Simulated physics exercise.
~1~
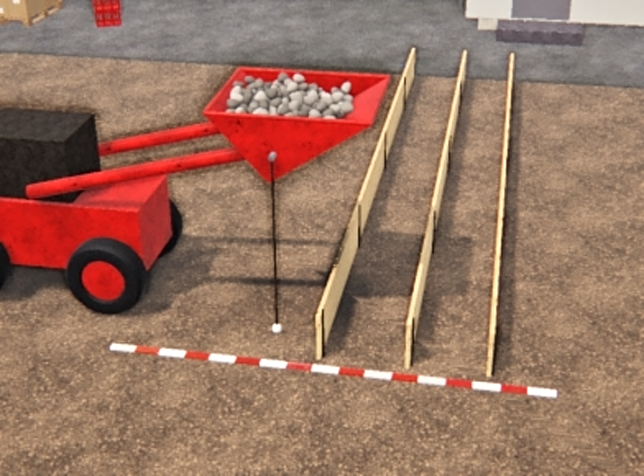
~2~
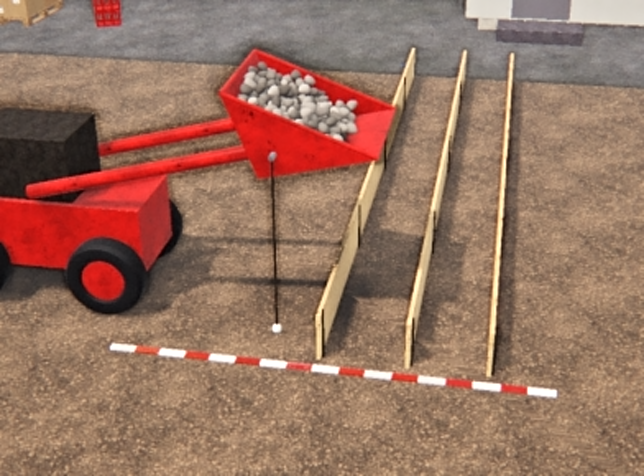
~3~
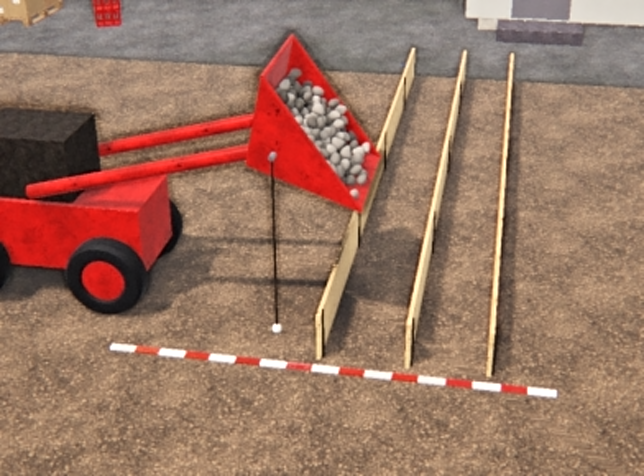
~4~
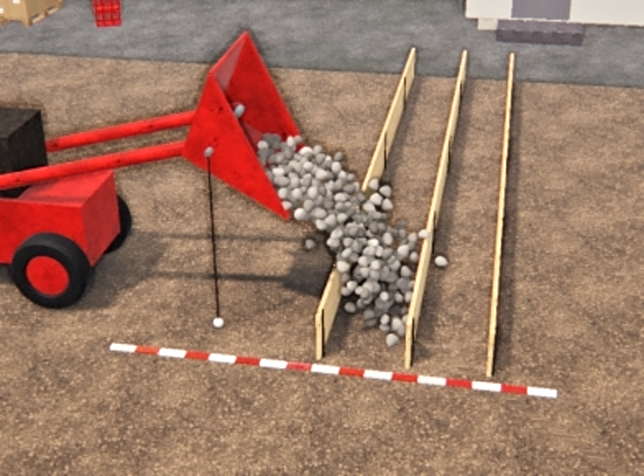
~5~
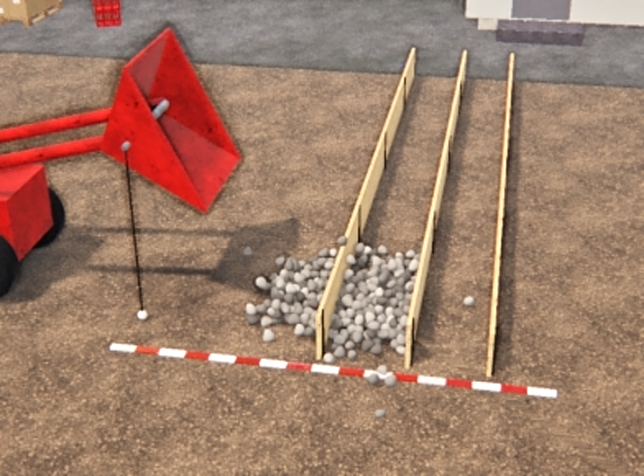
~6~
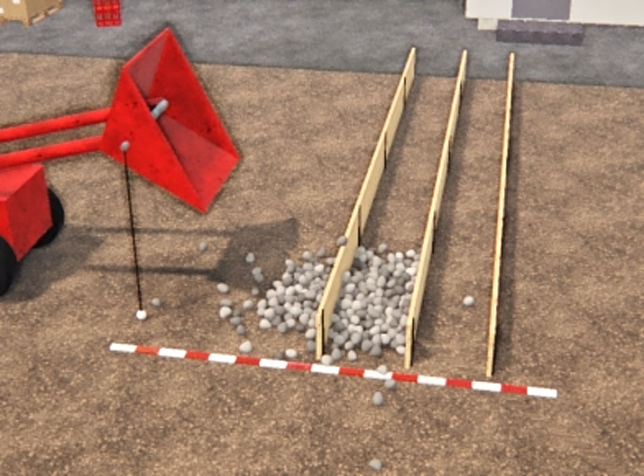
A red loader tips grey stones over the boards and backs left, leaving a spread heap.
